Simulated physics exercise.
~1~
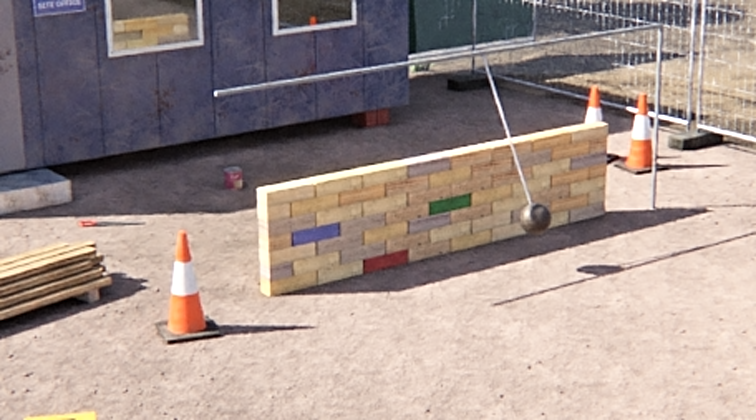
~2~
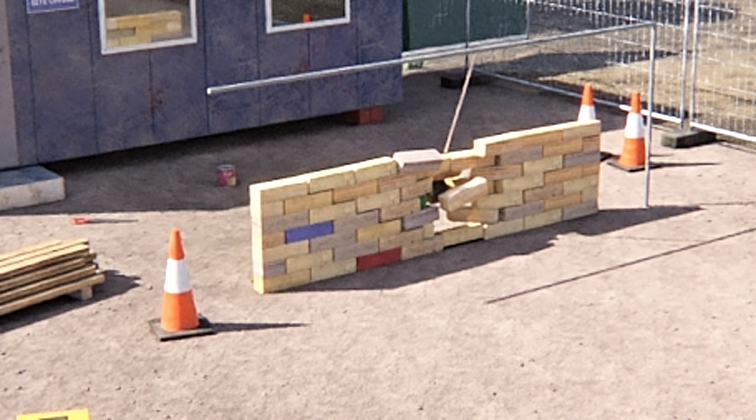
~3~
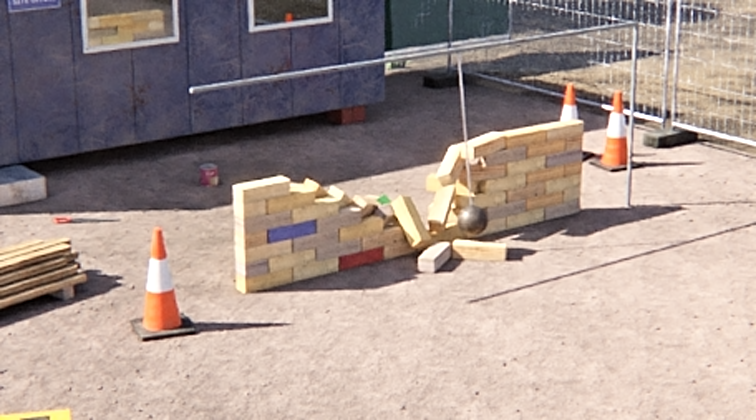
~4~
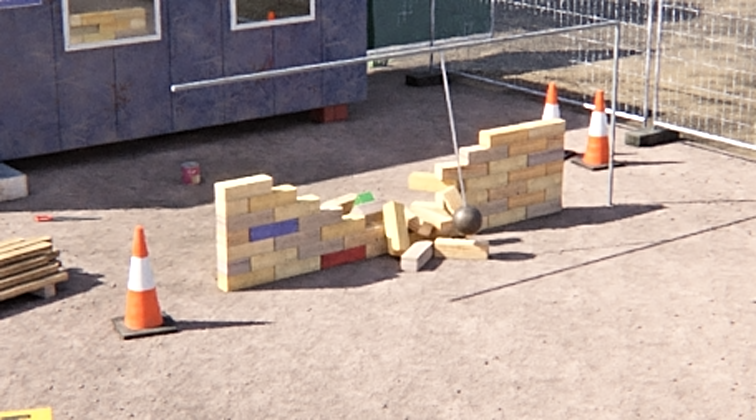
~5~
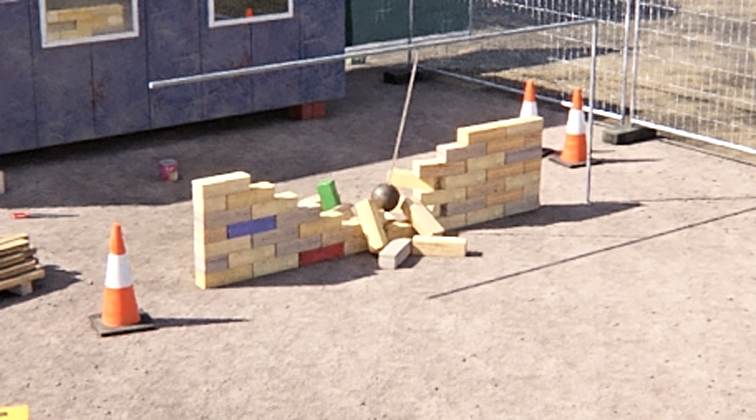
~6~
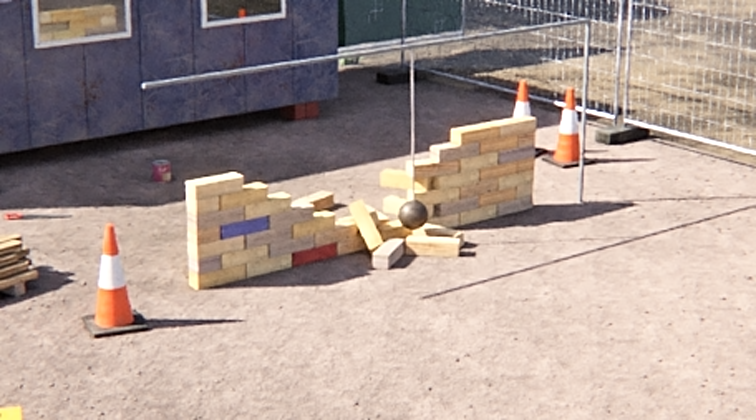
On a dirt yard beside a blue site cabin, a dark ball hanging from a beam swings into a low wall of pale blocks and knocks out its middle. The green block tips and drops from view, while the ball keeps swinging in the gap and the blue and red blocks stay put.
